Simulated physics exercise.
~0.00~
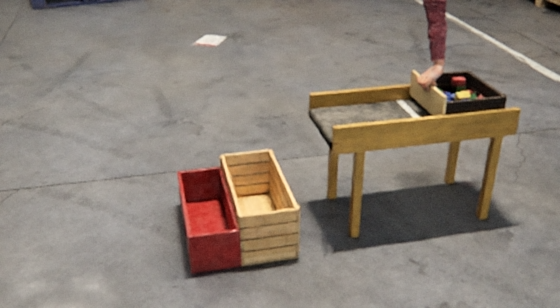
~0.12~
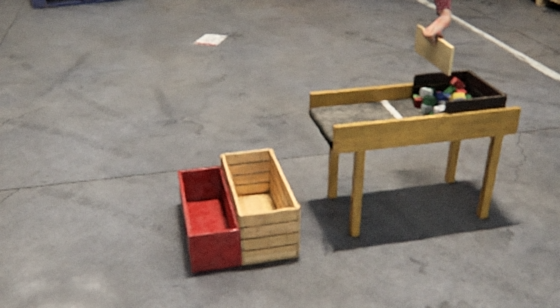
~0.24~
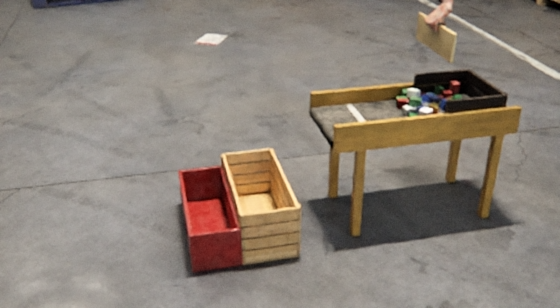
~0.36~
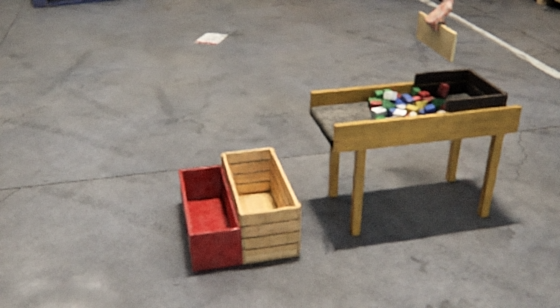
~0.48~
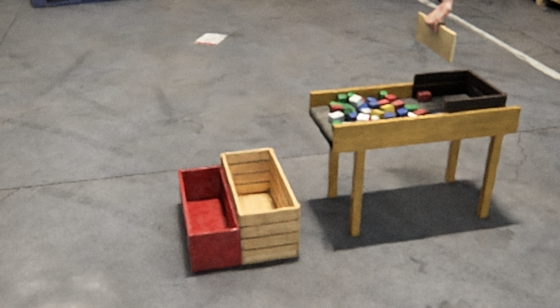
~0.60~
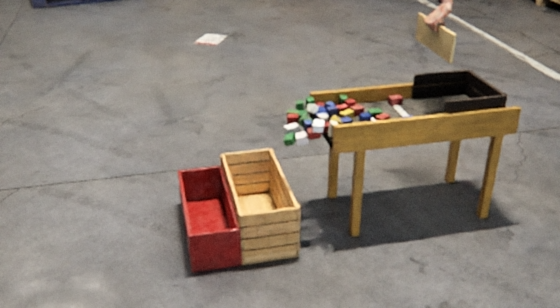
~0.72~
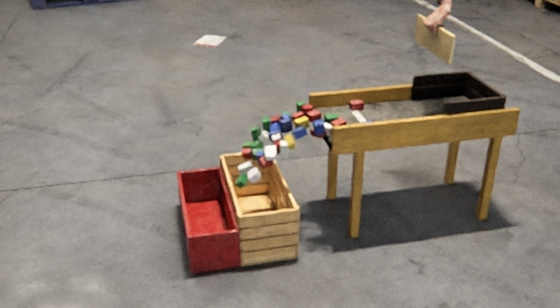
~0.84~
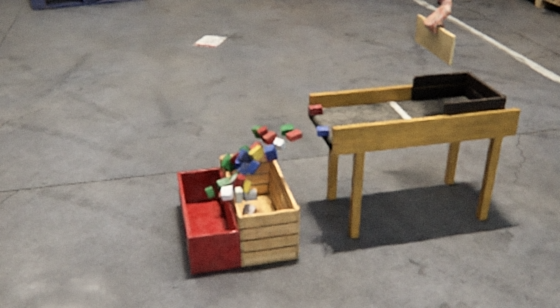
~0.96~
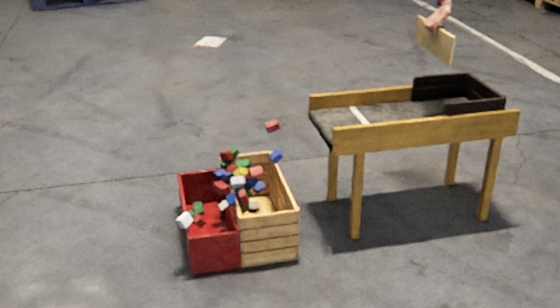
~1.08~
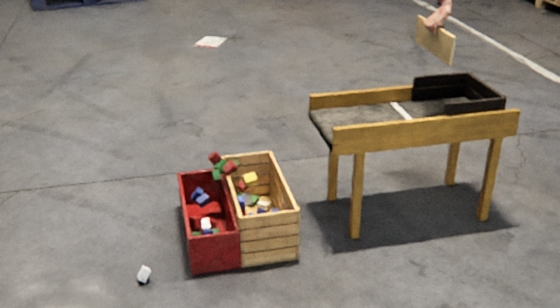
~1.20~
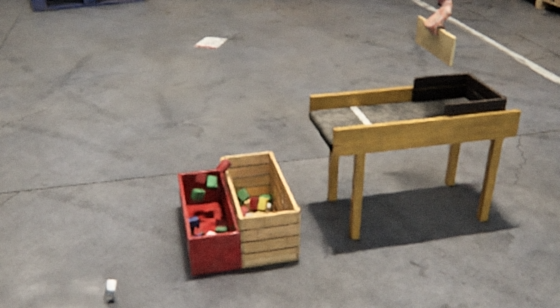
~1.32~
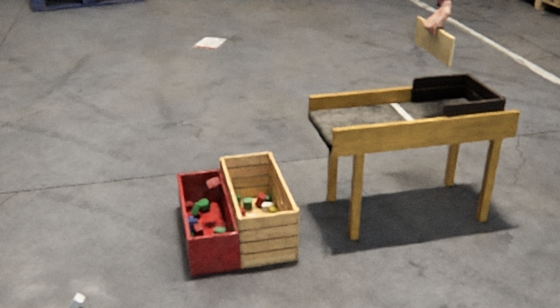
To begin with, a hand holds a wooden board against a black pen of colourful toy bricks on a raised table-like belt, with a red tote and a wooden box on the floor to the left. The hand lifts the board, and the bricks ride left along the belt in a loose cluster. They spill off the end and tumble through the air towards the two containers. Some drop into the wooden box, others into the red tote, while a white brick bounces away across the floor. Finally, bricks lie in both containers, the belt is empty, and the stray rests near the bottom edge.
